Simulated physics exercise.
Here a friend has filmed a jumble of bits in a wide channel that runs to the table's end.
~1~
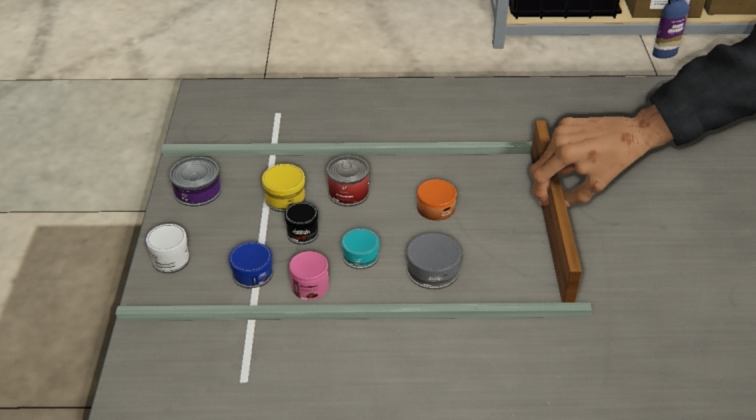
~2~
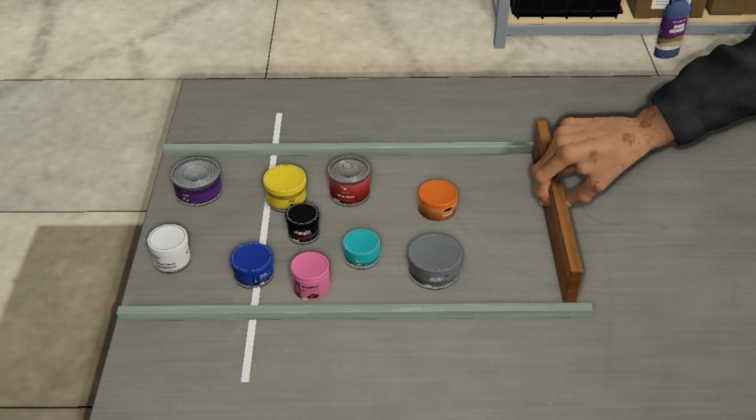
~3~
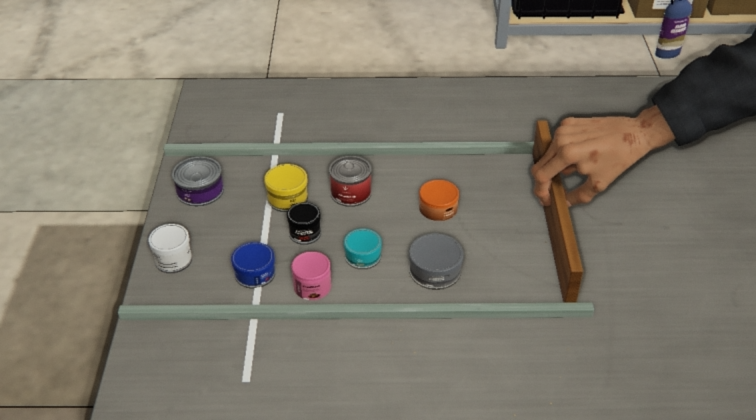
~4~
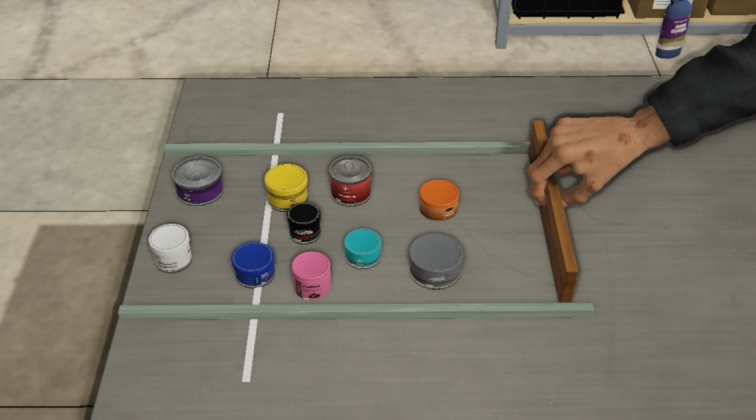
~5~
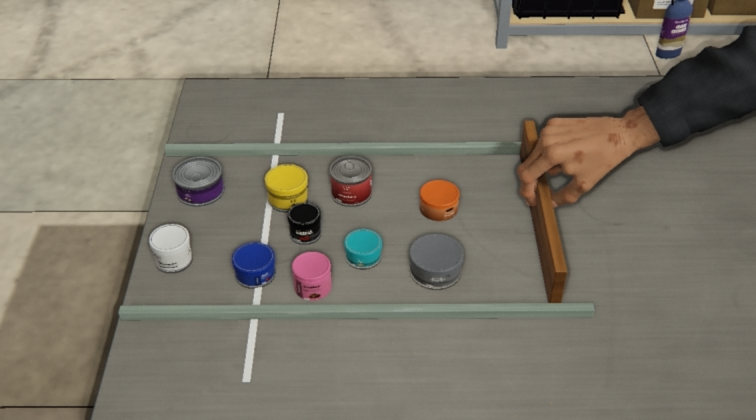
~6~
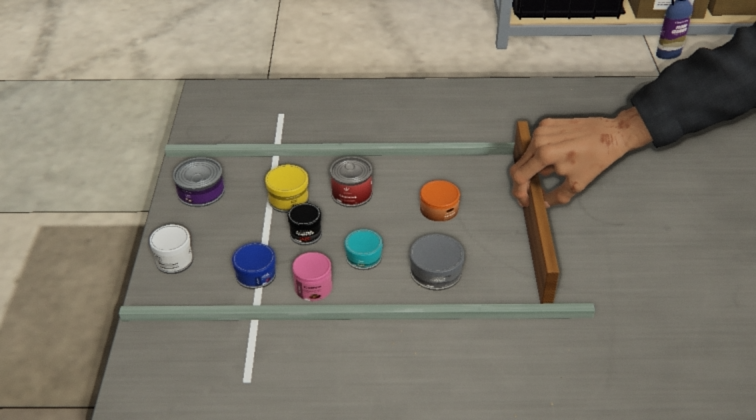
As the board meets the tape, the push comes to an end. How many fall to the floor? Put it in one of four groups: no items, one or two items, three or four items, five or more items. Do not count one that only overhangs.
No drops.
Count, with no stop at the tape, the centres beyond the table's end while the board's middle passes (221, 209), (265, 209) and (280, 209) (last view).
The numbers are 2, 0 and 0.
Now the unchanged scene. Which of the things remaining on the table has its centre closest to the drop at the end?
The one in question is the white tin.
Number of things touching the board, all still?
I count 4 of them.
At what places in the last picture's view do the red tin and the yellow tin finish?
First (251, 174), then (215, 190).
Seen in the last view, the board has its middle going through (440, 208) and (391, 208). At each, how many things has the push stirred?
One spot: 2. Other spot: 4.
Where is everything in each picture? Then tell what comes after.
White tin (169, 249); purple tin (196, 181); blue tin (252, 265); board (553, 207); tape (264, 227), in the first picture.
Purple tin (197, 182); orange tub (437, 201), in the second picture.
Blue tin (254, 265); yellow tin (287, 188), in the third picture.
White tin (171, 248); red tin (351, 181), in the fourth picture.
Purple tin (199, 182); pink tub (312, 276), in the fifth picture.
White tin (172, 249); purple tin (199, 182); blue tin (255, 266); board (534, 207); tape (267, 227), in the sixth picture.
Soon after, none off yet; white tin at rest near (172, 249); purple tin at rest near (199, 182); blue tin at rest near (255, 266).
In the end, the number that fall off is zero.
